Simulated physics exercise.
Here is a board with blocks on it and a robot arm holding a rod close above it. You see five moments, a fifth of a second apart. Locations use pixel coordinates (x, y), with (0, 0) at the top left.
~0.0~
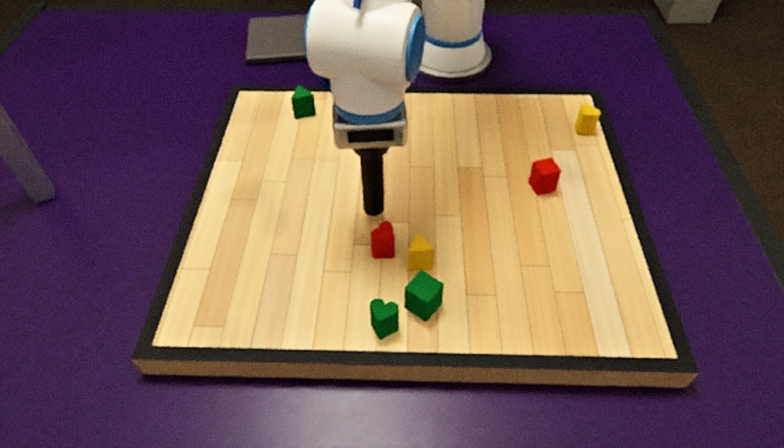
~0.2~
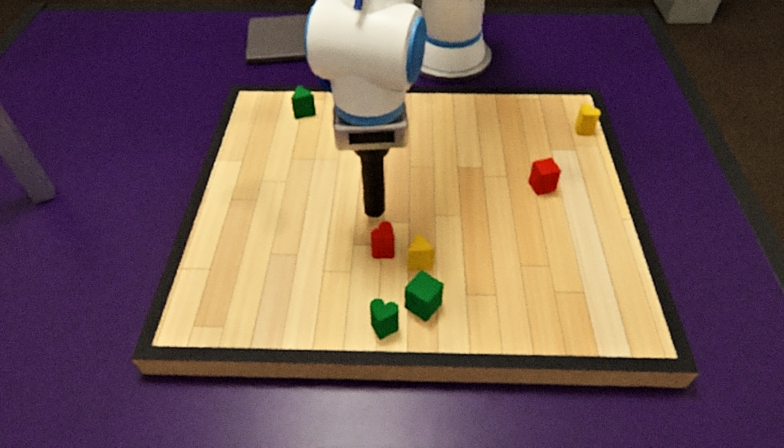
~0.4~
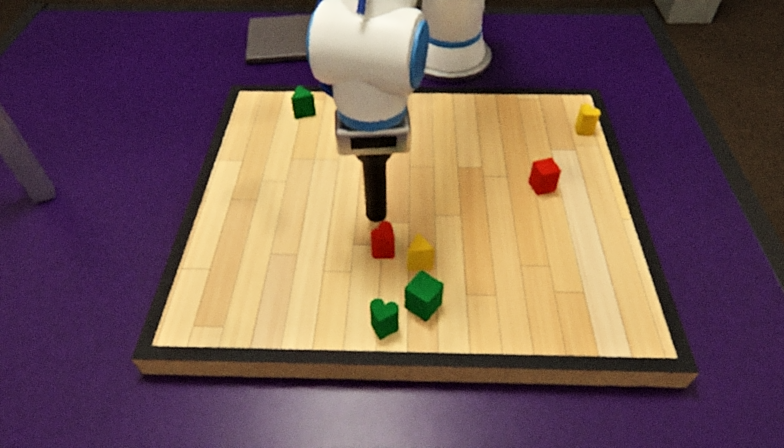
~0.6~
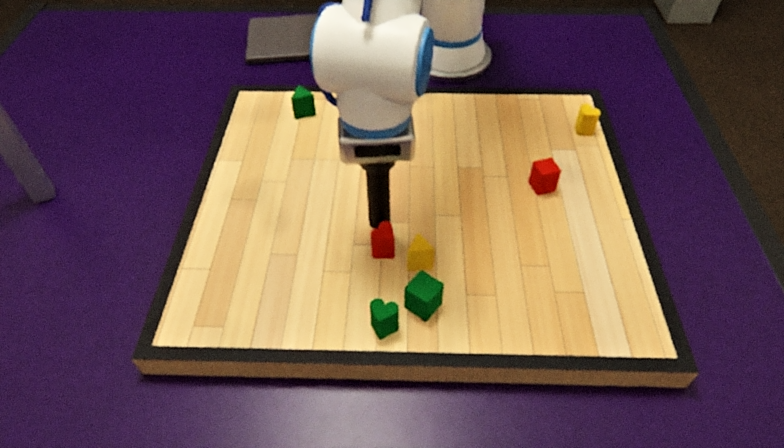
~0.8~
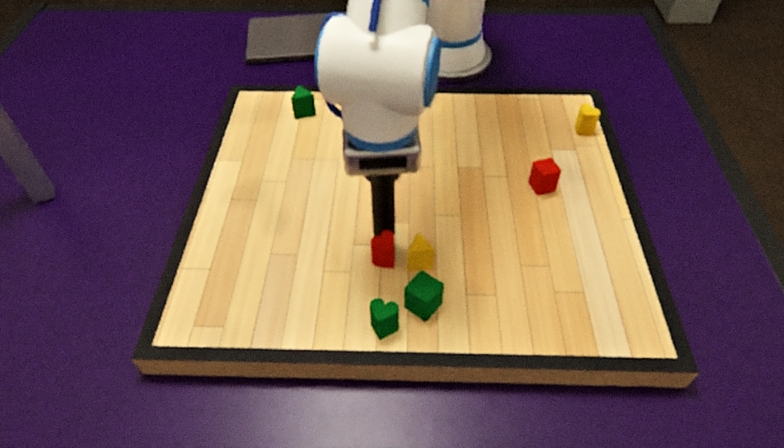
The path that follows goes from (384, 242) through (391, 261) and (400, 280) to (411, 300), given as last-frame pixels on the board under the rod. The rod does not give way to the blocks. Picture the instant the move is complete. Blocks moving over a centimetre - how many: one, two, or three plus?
Two will move.
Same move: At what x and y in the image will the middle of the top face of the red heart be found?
I expect it at (383, 271).
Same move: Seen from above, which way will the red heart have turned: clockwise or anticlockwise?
The block turns clockwise.
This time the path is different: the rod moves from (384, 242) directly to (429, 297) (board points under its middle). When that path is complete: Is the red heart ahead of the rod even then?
No, that is not what happens.
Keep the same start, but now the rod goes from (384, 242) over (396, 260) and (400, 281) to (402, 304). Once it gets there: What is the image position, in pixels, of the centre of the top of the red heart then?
Its top centre lands on (379, 269).
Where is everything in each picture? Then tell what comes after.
In the first frame, lower end of the rod at (374, 209), tops of blocks, red heart at (383, 231), yellow triangular piece at (420, 244), green square piece at (424, 286).
In the second frame, rod at (375, 210), blocks as before.
In the third frame, rod at (376, 215), blocks as before.
In the fourth frame, rod at (380, 222), blocks as before.
In the fifth frame, rod at (384, 234), red heart at (384, 240), yellow triangular piece at (420, 244), green square piece at (424, 286).
On the path given first. Halfway along, rod at (396, 263); red heart at (383, 265), turned 80° clockwise.
At the end, rod at (411, 292); red heart at (383, 271), turned 115° clockwise; yellow triangular piece not moved; green square piece at (433, 295).
